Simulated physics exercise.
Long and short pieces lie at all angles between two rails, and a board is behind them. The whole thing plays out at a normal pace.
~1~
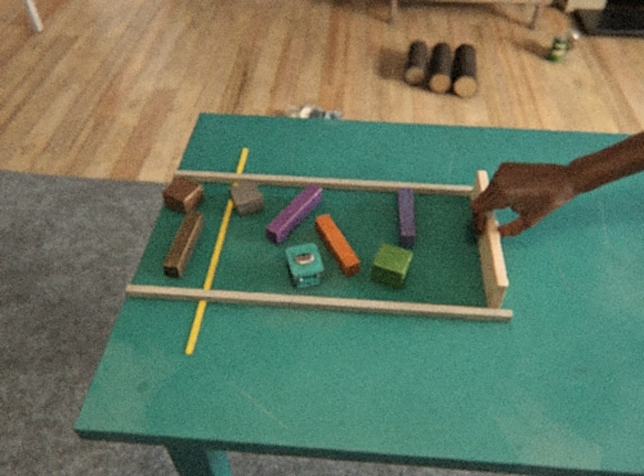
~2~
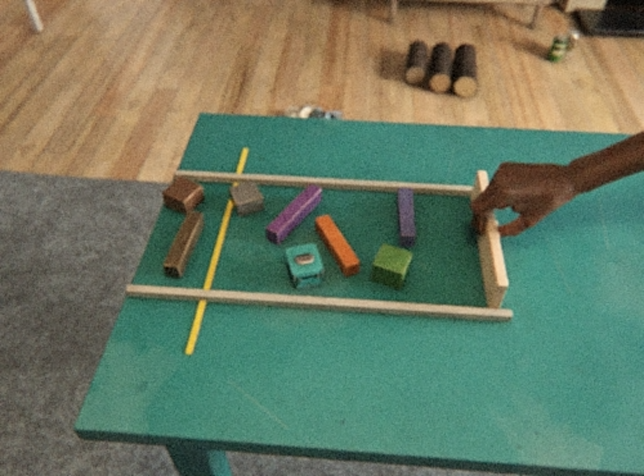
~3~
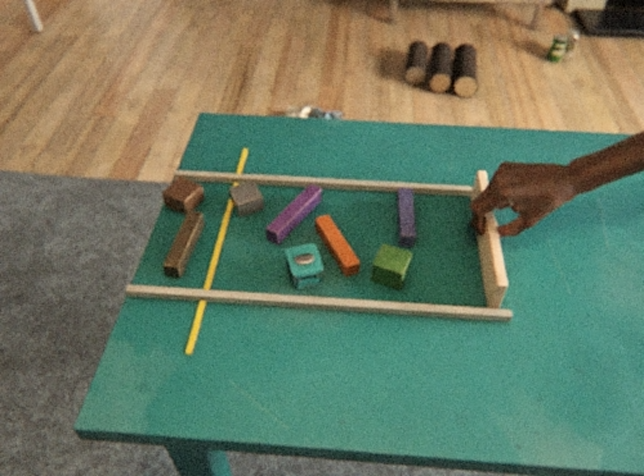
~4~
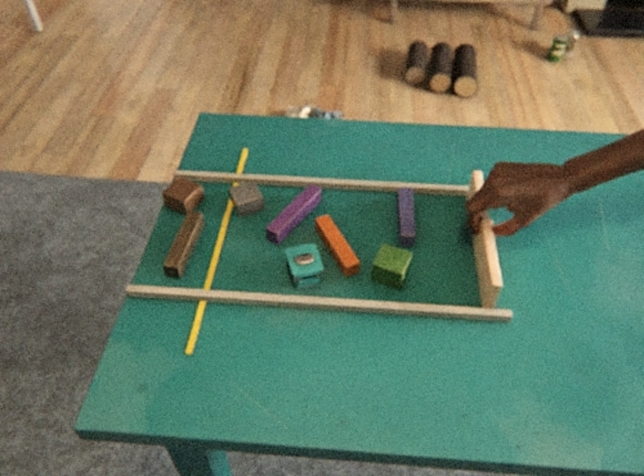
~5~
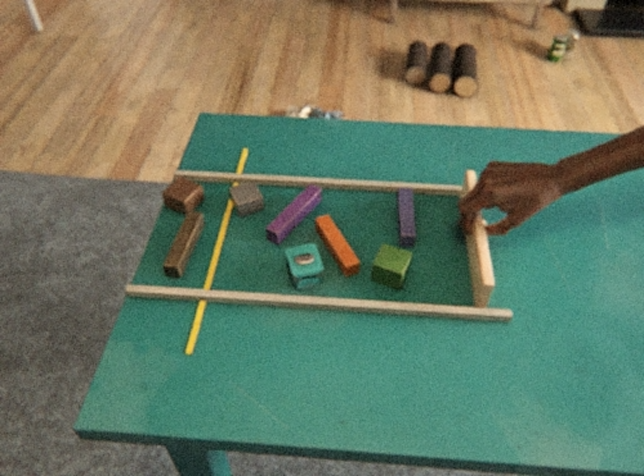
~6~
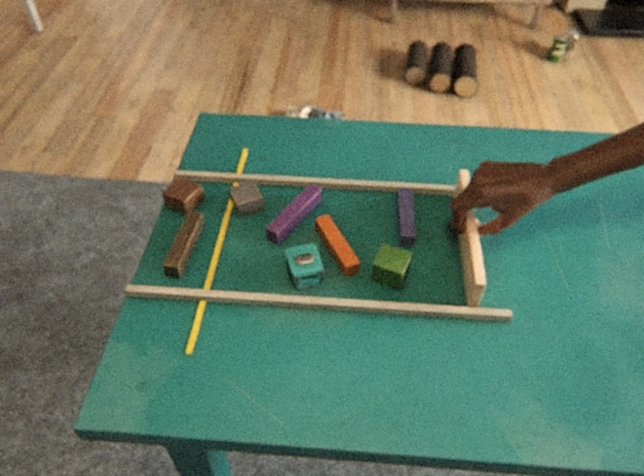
A green table on a grey carpet beside a wooden floor is seen from above at an angle by a still camera. Between two pale wooden rails lie brown and grey blocks near a yellow strip at the left, with purple, turquoise, orange, green and dark blue pieces toward the right. A hand at the right first holds an upright pale board almost still, then slides it slightly left between the rails, while the pieces stay put.
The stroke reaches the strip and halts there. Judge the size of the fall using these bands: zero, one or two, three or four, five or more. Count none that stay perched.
One or two come down.
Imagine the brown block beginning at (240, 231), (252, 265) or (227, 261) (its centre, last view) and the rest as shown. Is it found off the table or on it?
Trying each place in order, it remains in place, it drops down and it drops down.
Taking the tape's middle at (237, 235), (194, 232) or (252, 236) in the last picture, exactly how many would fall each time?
Try 1: 0; try 2: 4; try 3: 0.
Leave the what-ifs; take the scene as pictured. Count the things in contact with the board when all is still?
At rest, 2 are in contact.
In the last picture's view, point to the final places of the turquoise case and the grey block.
(157, 271) and (188, 186), approximately.
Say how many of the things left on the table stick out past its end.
Looks like 1 of them.
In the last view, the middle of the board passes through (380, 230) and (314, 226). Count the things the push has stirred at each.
At the first place 3, at the second 5.
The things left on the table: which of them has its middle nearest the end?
Black bar.
Soon after, none off yet; brown block at rest near (184, 196); black bar at rest near (185, 243); grey block at rest near (246, 198).
At rest, the number that fall off is one or two; fallen, brown block.
